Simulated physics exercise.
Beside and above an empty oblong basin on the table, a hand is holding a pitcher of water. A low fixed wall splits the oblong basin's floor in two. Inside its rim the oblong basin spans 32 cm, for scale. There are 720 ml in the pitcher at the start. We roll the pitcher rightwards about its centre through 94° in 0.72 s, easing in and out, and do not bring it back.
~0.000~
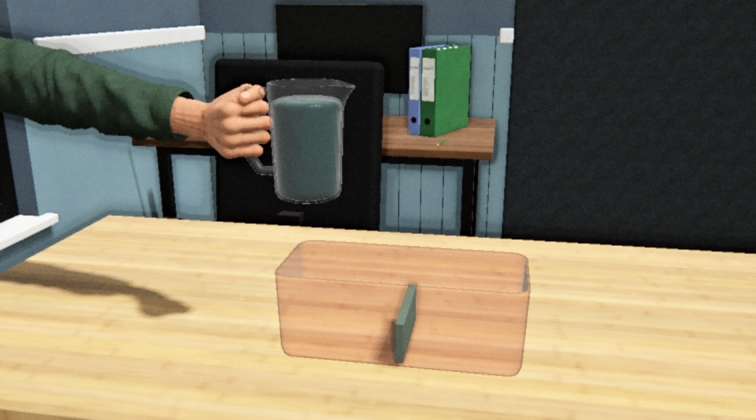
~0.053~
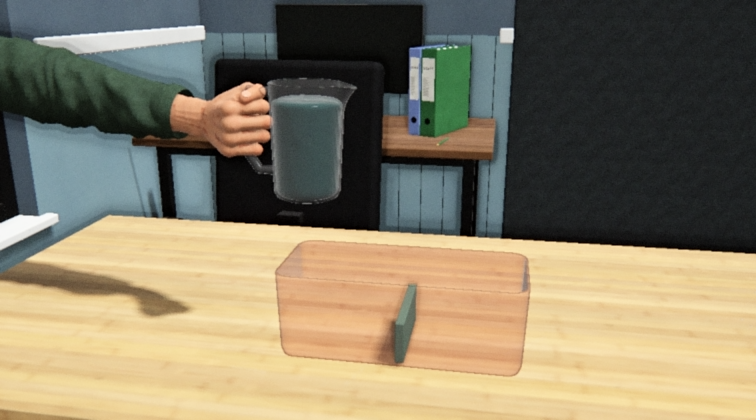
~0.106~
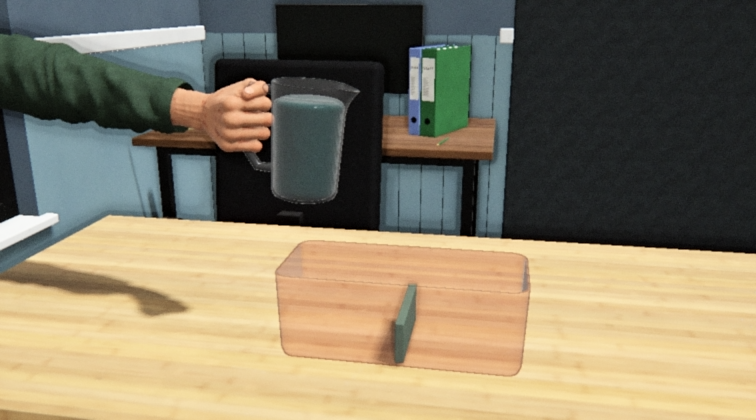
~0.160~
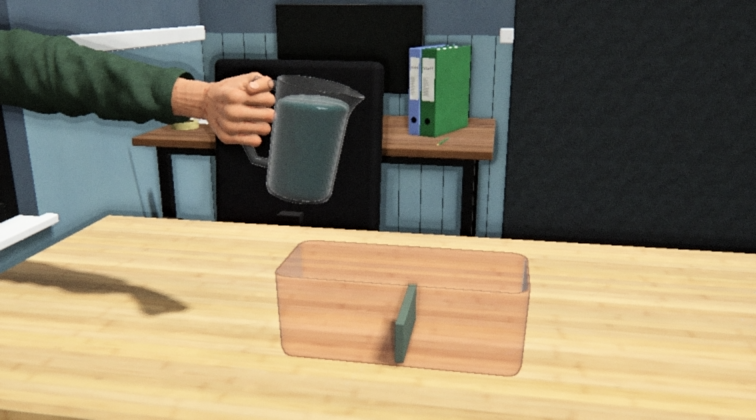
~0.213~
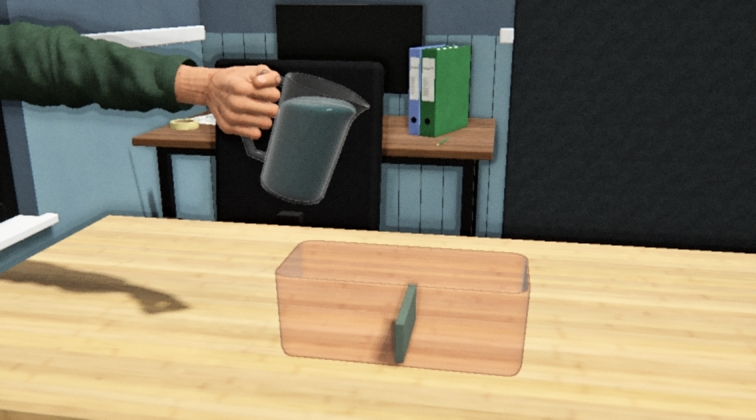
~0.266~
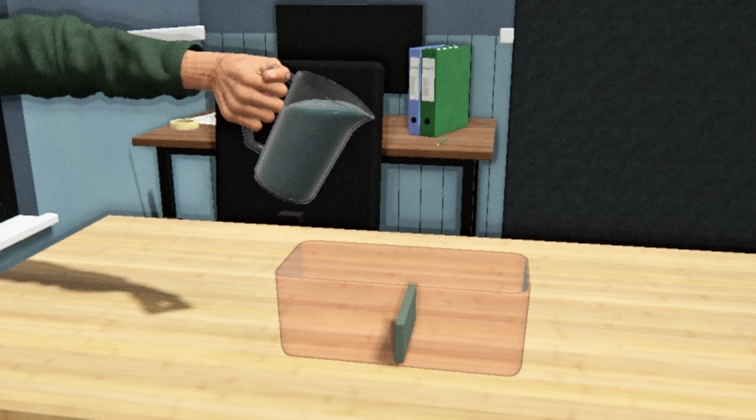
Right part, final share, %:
92 %.
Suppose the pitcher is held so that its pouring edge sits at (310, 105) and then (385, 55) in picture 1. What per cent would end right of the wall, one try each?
In turn about 0 and 90 per cent.
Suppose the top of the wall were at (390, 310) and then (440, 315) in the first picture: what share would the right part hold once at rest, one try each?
The first try gives 95 percent and the second 25 percent.
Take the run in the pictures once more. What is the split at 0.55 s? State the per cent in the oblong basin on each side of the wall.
Lab note: Left near 0, right near 5.
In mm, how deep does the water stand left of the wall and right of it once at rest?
Final levels - left approx 2 mm, right approx 34 mm.
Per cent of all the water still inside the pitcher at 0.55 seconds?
Roughly 76 percent.
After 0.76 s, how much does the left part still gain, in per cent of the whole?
Change: Approx. 6 %.
Then, 0.55 s in, the tilt is 82° and 76 per cent is still to pour, 0 is left of the wall and 5 right of it.
Then, 0.76 s in, the tilt is 94° and 40 per cent is still to pour, 0 is left of the wall and 38 right of it.
Then, 0.98 s in, the tilt is 94° and 15 per cent is still to pour, 1 is left of the wall and 74 right of it.
Then, 1.22 s in, the tilt is 94° and 5 per cent is still to pour, 2 is left of the wall and 89 right of it.
Finally, 6 per cent lies left of the wall, 92 right of it and 1 outside.
